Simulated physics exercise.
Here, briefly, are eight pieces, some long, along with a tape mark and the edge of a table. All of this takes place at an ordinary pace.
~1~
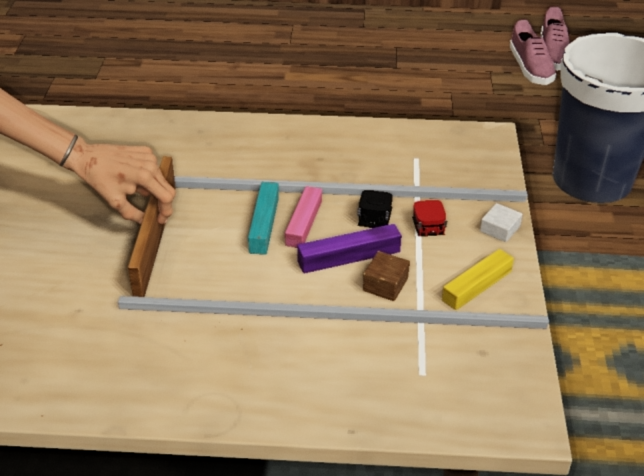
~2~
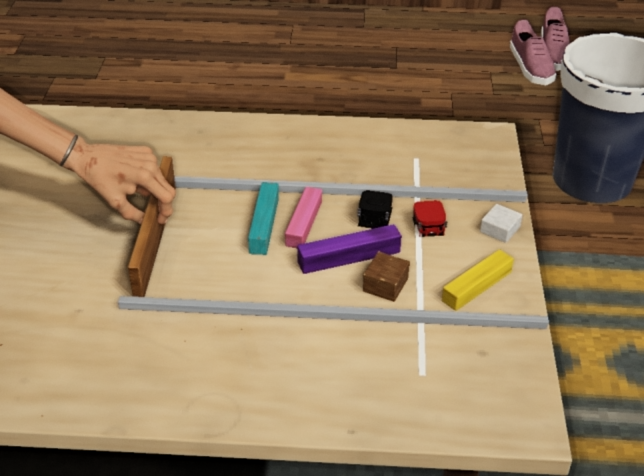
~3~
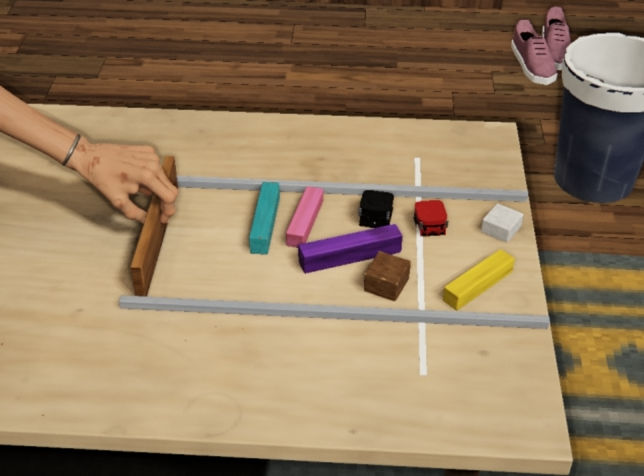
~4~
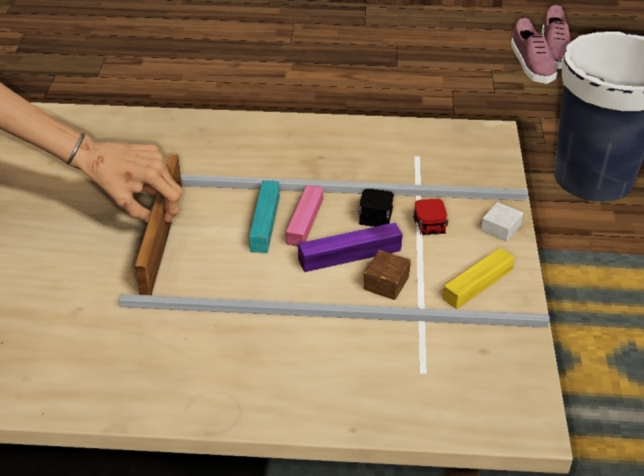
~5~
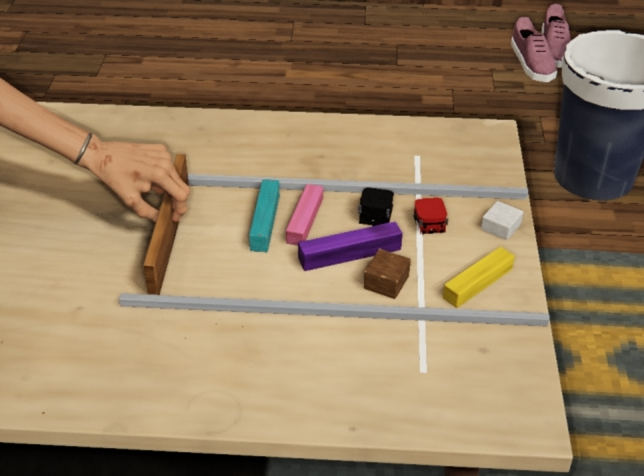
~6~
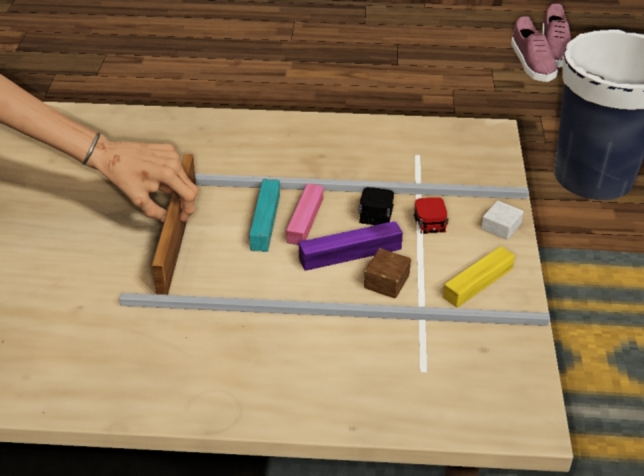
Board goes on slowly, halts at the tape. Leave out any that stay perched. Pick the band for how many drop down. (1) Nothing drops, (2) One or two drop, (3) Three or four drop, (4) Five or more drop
Nothing drops (1).
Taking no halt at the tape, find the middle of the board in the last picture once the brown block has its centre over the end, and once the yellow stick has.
Its middle is about (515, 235) and about (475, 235).
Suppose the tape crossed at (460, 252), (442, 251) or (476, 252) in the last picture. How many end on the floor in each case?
Down on the floor: 2, 1 and 2.
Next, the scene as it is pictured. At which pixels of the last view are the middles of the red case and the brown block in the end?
Red case at about (501, 218), brown block at about (447, 282).
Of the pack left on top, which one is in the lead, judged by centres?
White block.
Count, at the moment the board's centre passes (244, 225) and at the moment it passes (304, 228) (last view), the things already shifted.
Well, it's 0 at the first one and 3 at the second.
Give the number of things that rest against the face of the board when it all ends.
Contact count: 3.
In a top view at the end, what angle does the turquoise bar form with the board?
Roughly 0 degrees.
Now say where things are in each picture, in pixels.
In the first picture, white block (501, 223); yellow stick (478, 279); red case (429, 219); board (154, 225); tape (419, 253).
In the second picture, yellow stick (478, 280); turquoise bar (264, 218).
In the third picture, red case (430, 219); purple stick (351, 249).
In the fourth picture, white block (502, 222); board (160, 223).
In the fifth picture, yellow stick (479, 277); black case (376, 208).
In the sixth picture, white block (502, 220); yellow stick (479, 276); red case (431, 216); board (176, 222); tape (420, 250).
Soon after, none off yet; white block at rest near (502, 220); yellow stick at rest near (479, 276); red case at rest near (431, 216).
Then, none off yet; white block at rest near (502, 220); yellow stick at rest near (479, 276); red case moved about its own width near (468, 217).
At rest, the number that fall off is zero.
